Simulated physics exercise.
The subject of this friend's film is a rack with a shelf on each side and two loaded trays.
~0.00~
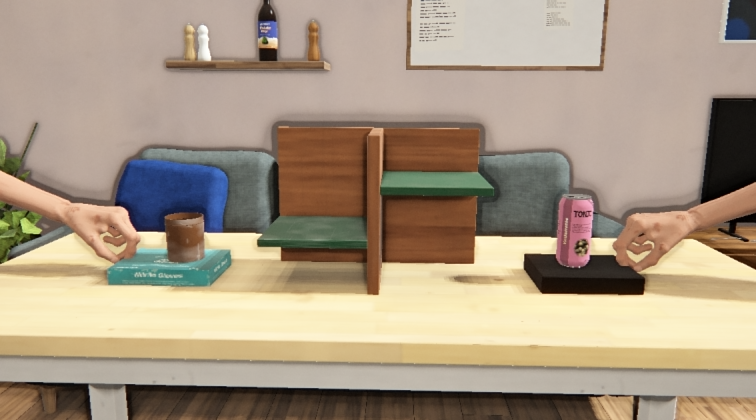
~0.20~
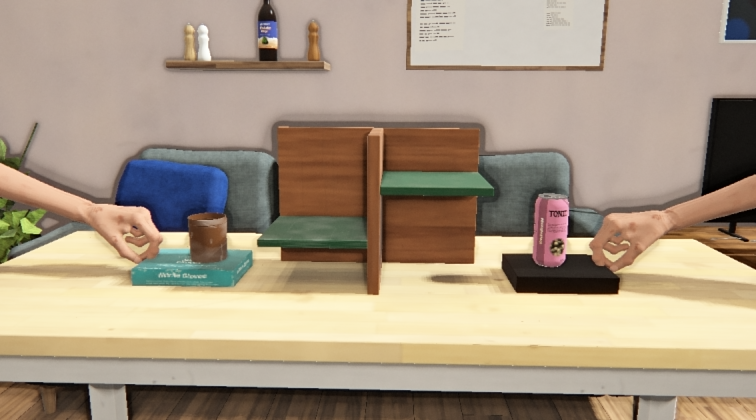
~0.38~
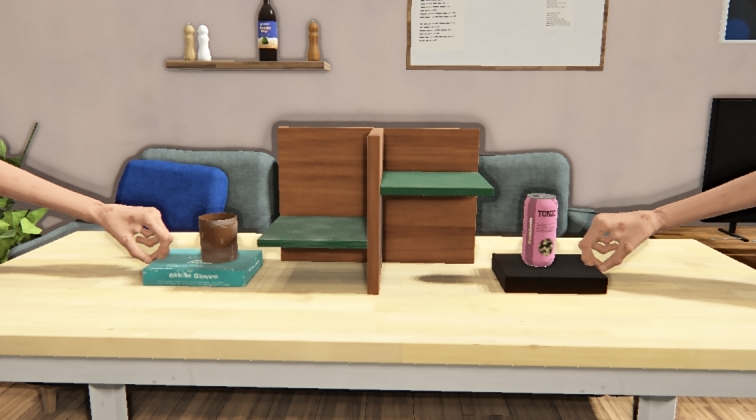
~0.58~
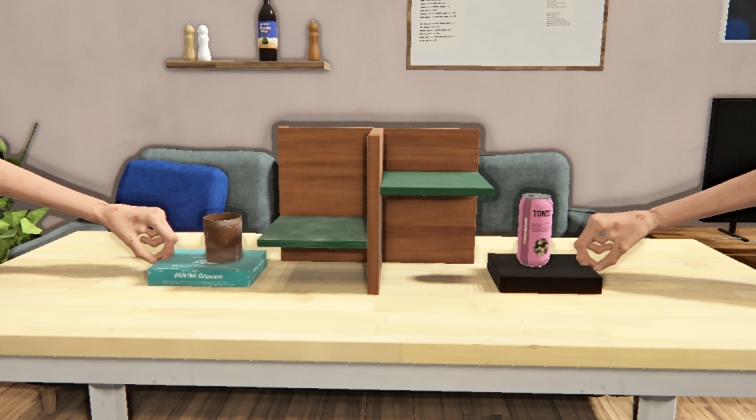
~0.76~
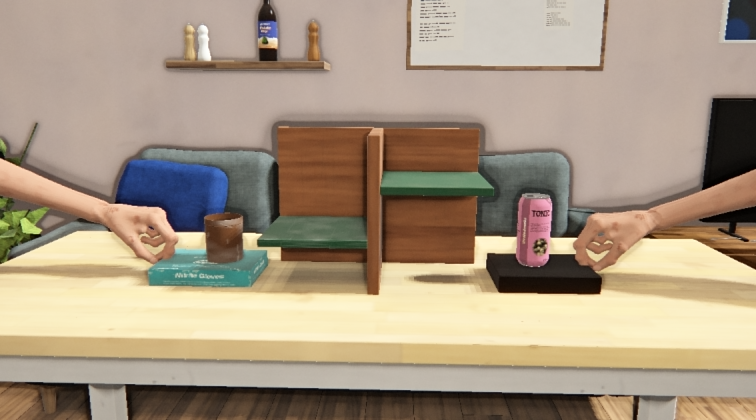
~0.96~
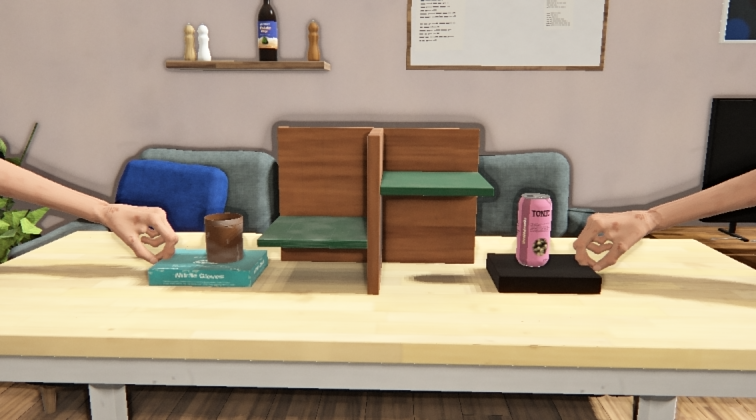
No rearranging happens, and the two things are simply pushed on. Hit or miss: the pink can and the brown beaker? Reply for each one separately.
Pink can - miss. Brown beaker - hit.
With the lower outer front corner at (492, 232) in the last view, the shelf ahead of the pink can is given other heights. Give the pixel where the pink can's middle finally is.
Around (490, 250).
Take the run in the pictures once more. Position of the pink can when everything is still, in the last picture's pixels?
It ends up close to (429, 229).
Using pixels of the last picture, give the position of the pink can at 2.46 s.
(438, 229).
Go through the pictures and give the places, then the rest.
The first picture shows hands sliding the things forward; pink can (574, 230); brown beaker (185, 237); black board (580, 273).
The second picture shows hands sliding the things forward; brown beaker (208, 237); shelf (376, 206).
The third picture shows hands sliding the things forward; pink can (540, 230); turquoise box (206, 267).
The fourth picture shows hands sliding the things forward; brown beaker (223, 238); black board (541, 273).
The fifth picture shows hands sliding the things forward; pink can (534, 230); shelf (376, 206).
The sixth picture shows hands sliding the things forward; pink can (533, 230); brown beaker (224, 238); turquoise box (211, 267).
By 2.46 s, pink can riding along near (439, 229); brown beaker tilted by 5° near (250, 238).
When it is over (3.3 s), the pink can clears the shelf, near (428, 229); the brown beaker strikes the shelf, near (224, 258).
